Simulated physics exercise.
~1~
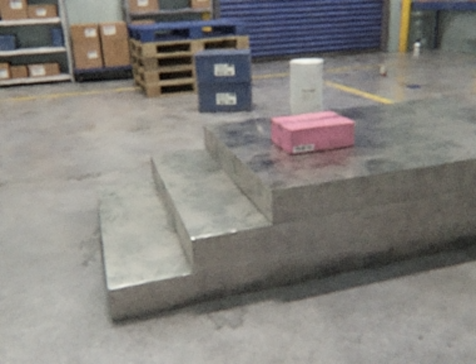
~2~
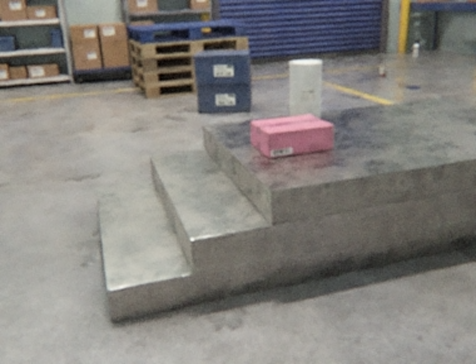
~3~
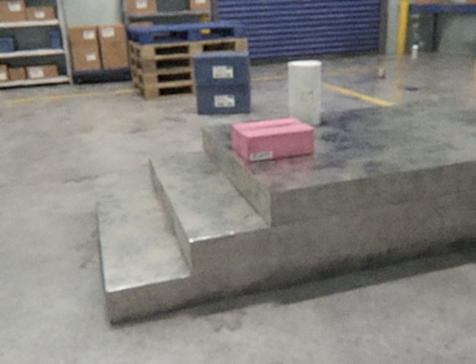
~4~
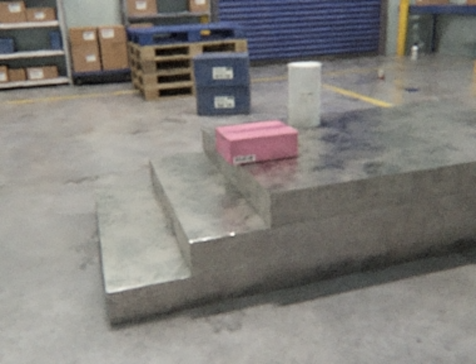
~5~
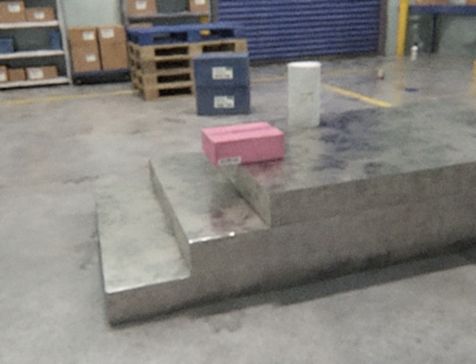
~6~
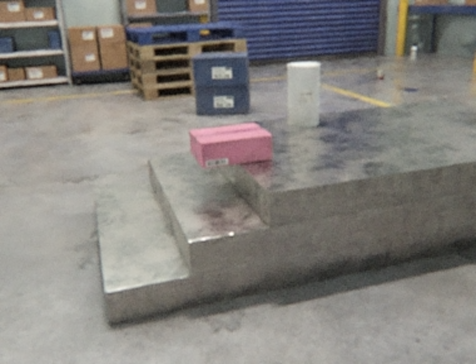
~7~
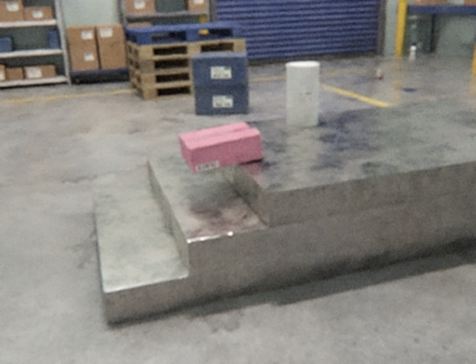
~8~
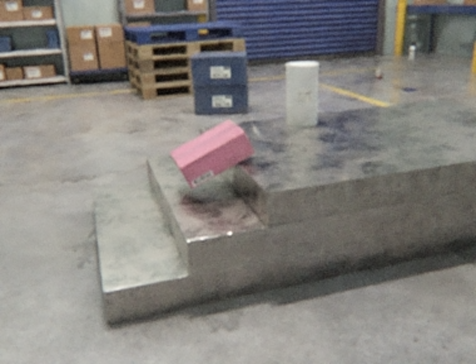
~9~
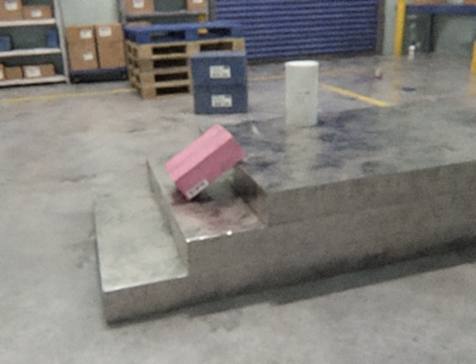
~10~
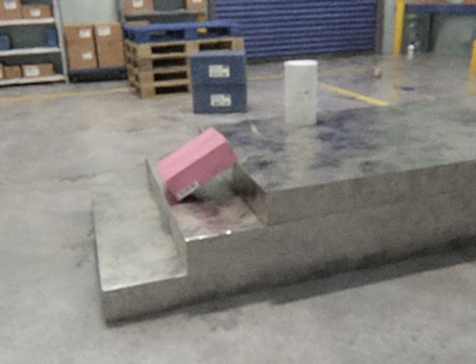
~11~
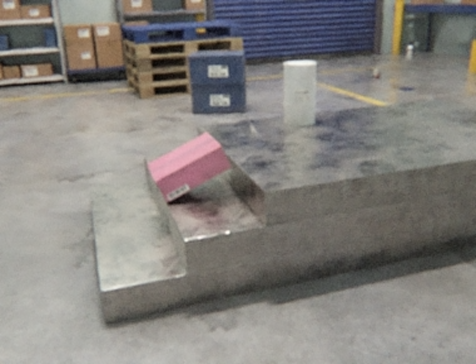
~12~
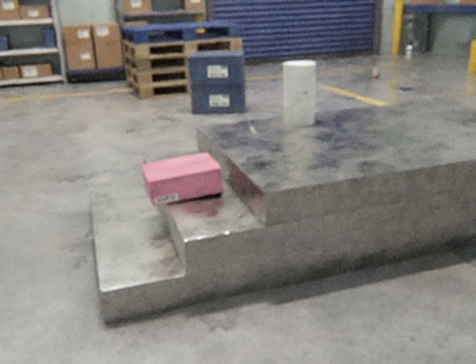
Pink box sliding left across a low platform past a white canister, tipping over the edge and settling on the steps below.
